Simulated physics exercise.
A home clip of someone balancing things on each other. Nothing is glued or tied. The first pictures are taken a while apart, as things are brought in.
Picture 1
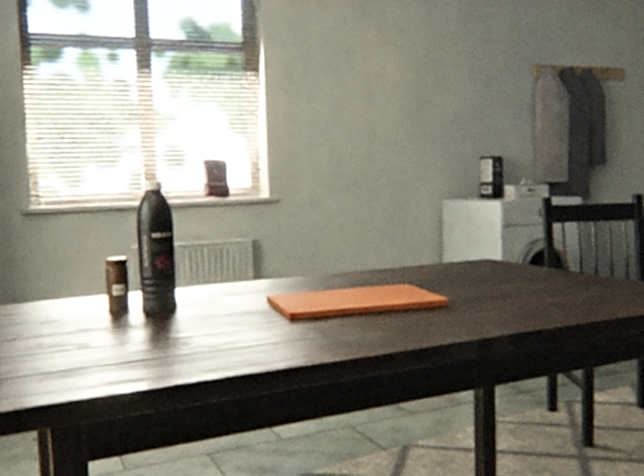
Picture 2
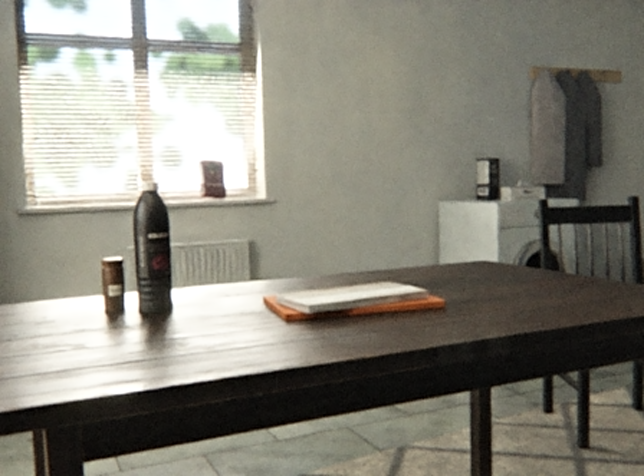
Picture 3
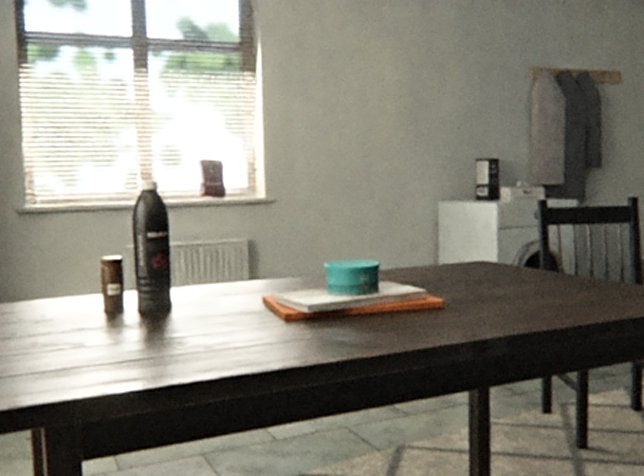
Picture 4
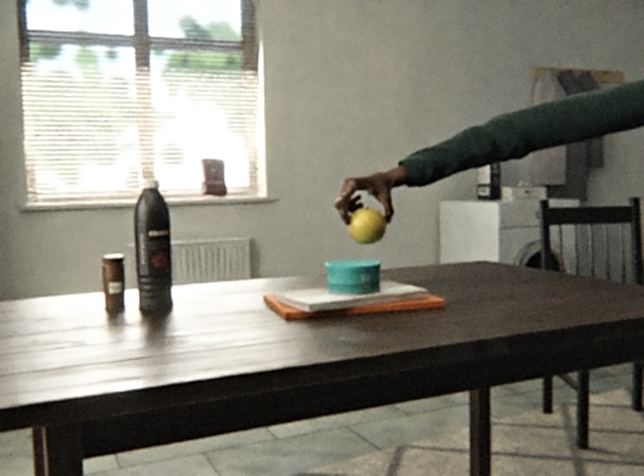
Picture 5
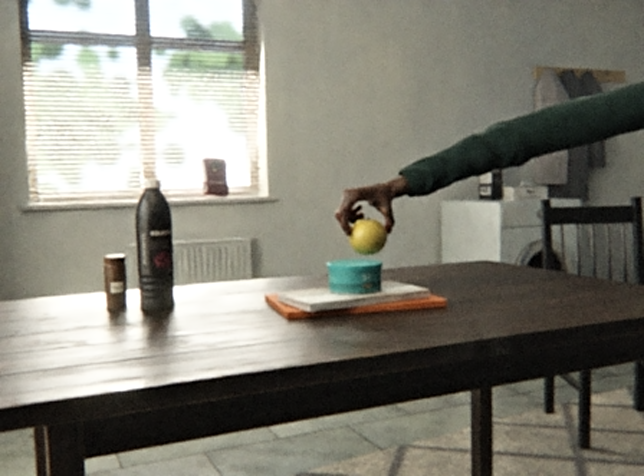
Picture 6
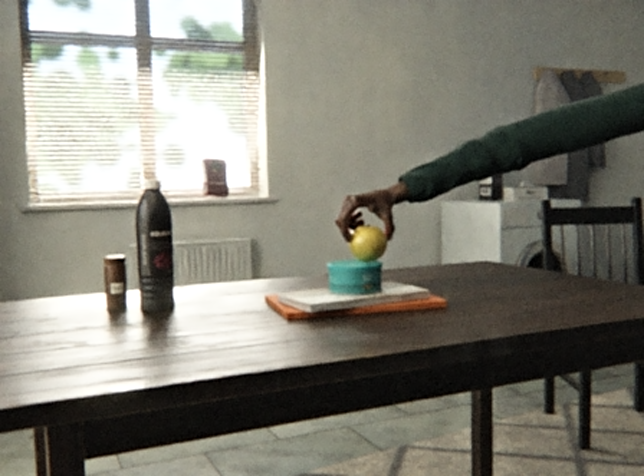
A dark wooden table fills the front of a grey-walled room, seen from slightly above its top by a nearly still camera. A brown shaker and black bottle stand at left before a blind-covered window, with a white washing machine, dark chair and hanging clothes at right. An orange slab gains a white board, then a turquoise tub, before a green-sleeved arm lowers a yellow apple onto the tub.
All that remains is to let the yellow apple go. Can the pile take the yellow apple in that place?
In the end the pile stays up.
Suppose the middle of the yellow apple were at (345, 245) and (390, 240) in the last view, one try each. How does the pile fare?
First, it keeps its balance; second, it comes apart.
Then, 0.70 s later than the last frame, all is still.
Then, 1.80 s later than the last frame, yellow apple resting near (370, 244).
When it is over, all 6 as before. End places, in pixels of the last picture, yellow apple near (370, 244). The pile holds.
